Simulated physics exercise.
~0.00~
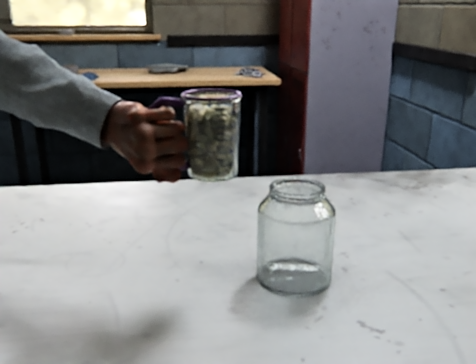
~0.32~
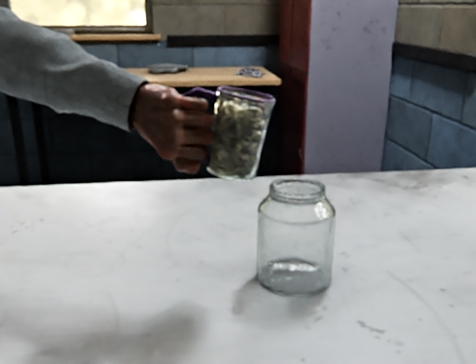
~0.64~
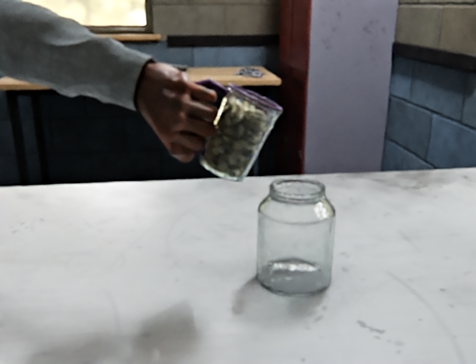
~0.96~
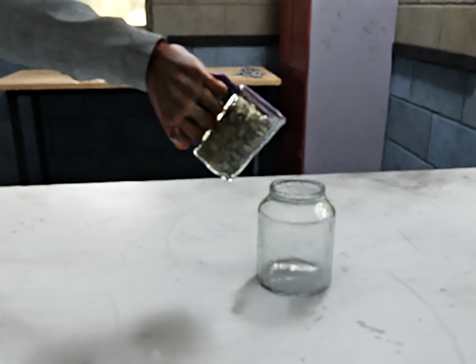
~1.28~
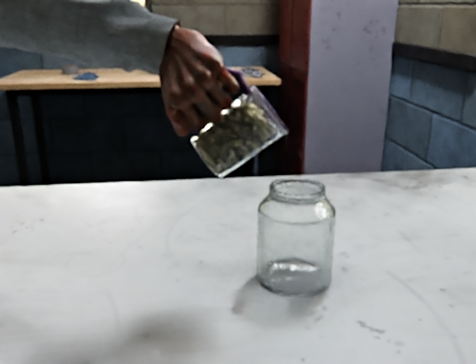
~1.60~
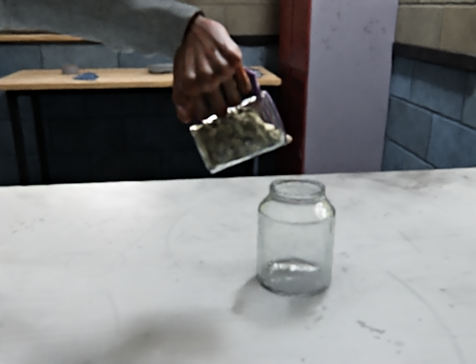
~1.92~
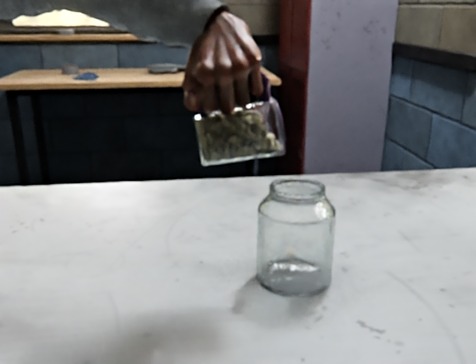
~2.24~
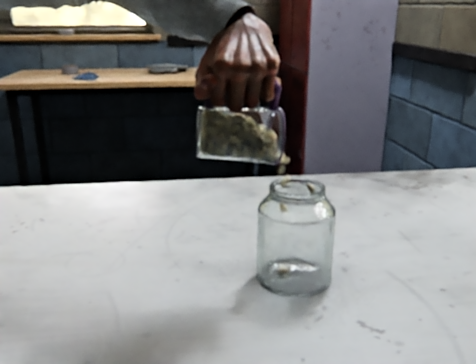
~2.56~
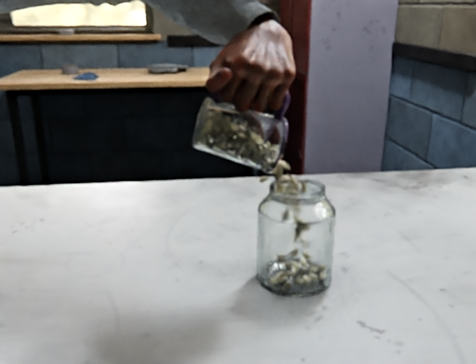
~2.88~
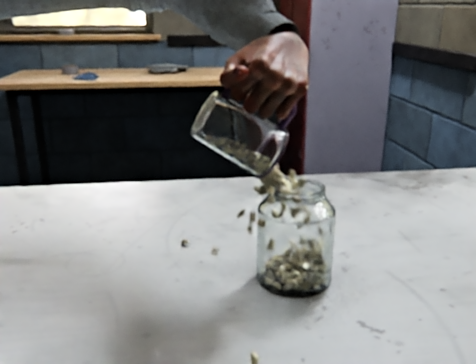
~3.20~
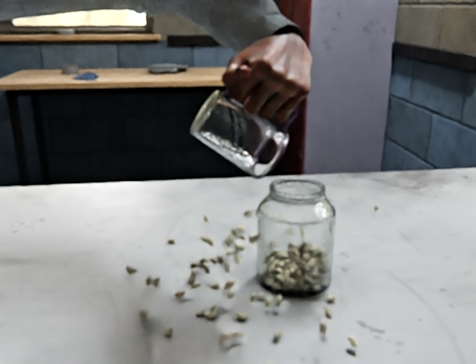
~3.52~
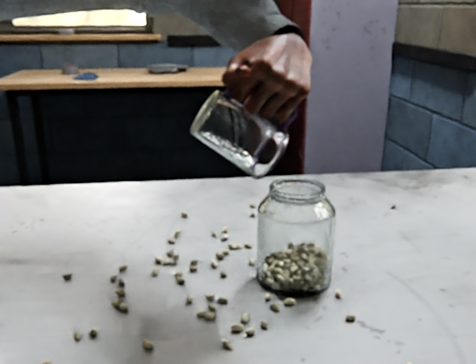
A hand in a grey sleeve holds a clear glass mug full of pale beans above a white, marbled tabletop, seen from a still, slightly raised view in a room with blue block walls and a wooden counter behind. An open, empty glass jar stands right of centre. The hand moves right and tips the mug steadily until beans tumble from its rim into the jar. As the mug tilts further, some miss and scatter across the table. The mug ends empty and tipped downward, with beans resting in the lower jar and others strewn around it.
